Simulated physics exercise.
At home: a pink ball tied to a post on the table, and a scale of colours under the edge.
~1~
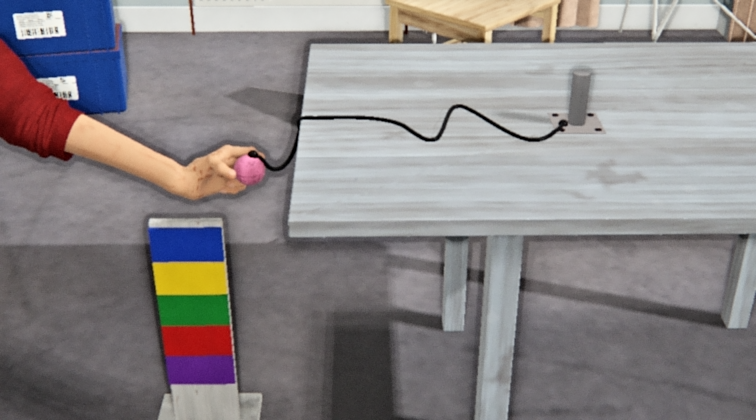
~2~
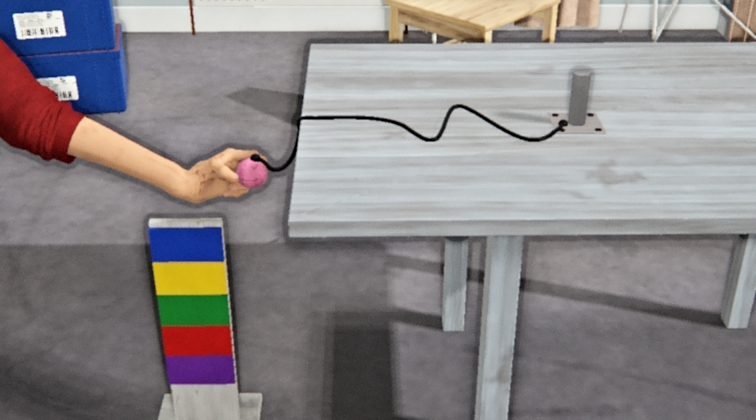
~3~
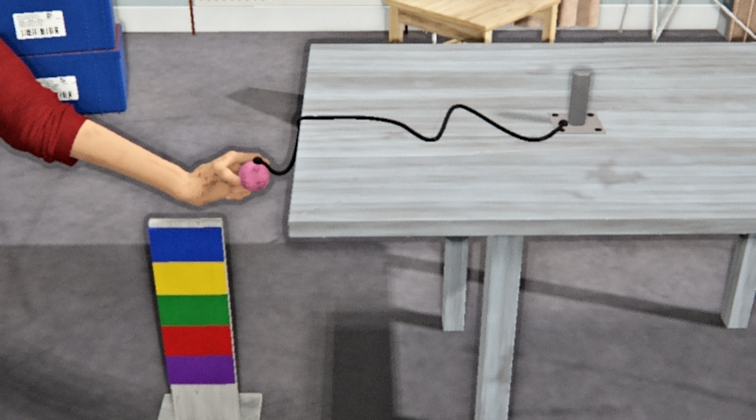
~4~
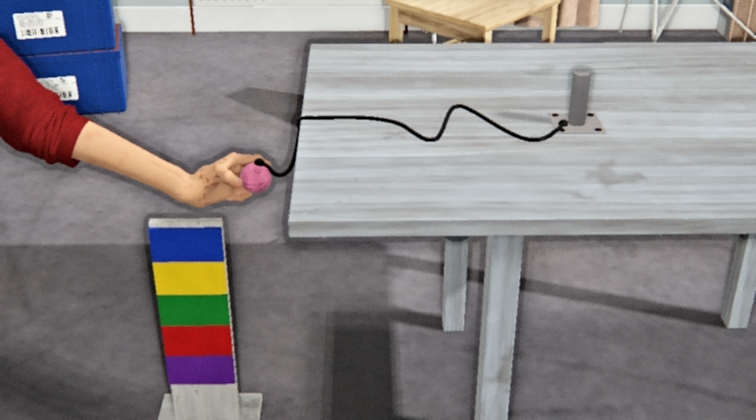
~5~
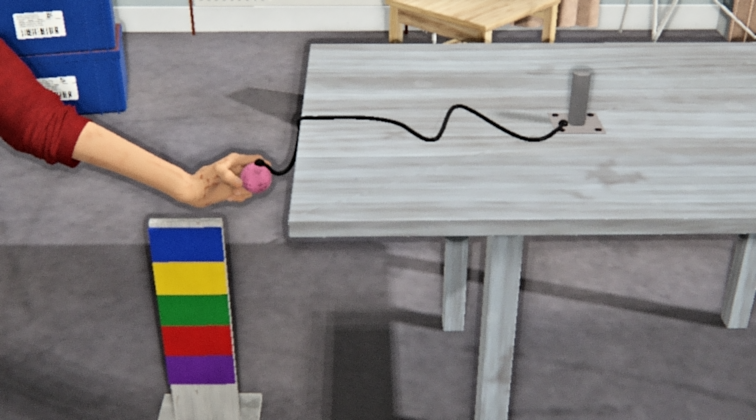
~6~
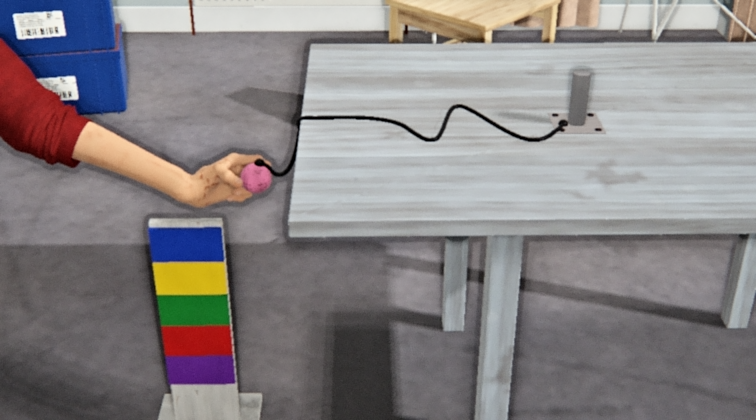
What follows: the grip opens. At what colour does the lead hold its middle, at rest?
The lead holds its middle at red.
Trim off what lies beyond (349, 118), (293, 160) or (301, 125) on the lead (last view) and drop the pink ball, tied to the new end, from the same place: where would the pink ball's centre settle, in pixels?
About (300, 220), (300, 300) and (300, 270).
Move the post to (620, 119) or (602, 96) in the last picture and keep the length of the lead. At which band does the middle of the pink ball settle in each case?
It would be green; green.
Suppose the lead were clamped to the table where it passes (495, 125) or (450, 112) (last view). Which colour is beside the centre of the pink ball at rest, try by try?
It would be green; yellow.
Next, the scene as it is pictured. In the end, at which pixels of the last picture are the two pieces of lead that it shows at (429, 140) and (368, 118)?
About (305, 125), and the other about (303, 195).
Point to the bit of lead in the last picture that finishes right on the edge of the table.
That spot is around (423, 138).
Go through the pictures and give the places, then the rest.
In the first frame, pink ball (249, 170); blue (186, 246); yellow (190, 280); green (194, 311); red (197, 342); purple (201, 371).
In the second frame, pink ball (252, 173); lead through (542, 139) (479, 115) (443, 128) (393, 122) (302, 123).
In the third frame, pink ball (254, 176).
In the fourth frame, pink ball (256, 178); lead through (542, 139) (479, 115) (443, 128) (393, 122) (302, 123).
In the fifth frame, pink ball (256, 178).
In the sixth frame, pink ball (256, 178); lead through (542, 139) (479, 115) (443, 128) (393, 122) (302, 123).
Soon after, ball near (324, 323); level with red.
Then, ball near (298, 335); level with red.
At rest, ball near (309, 337); level with red. At red.
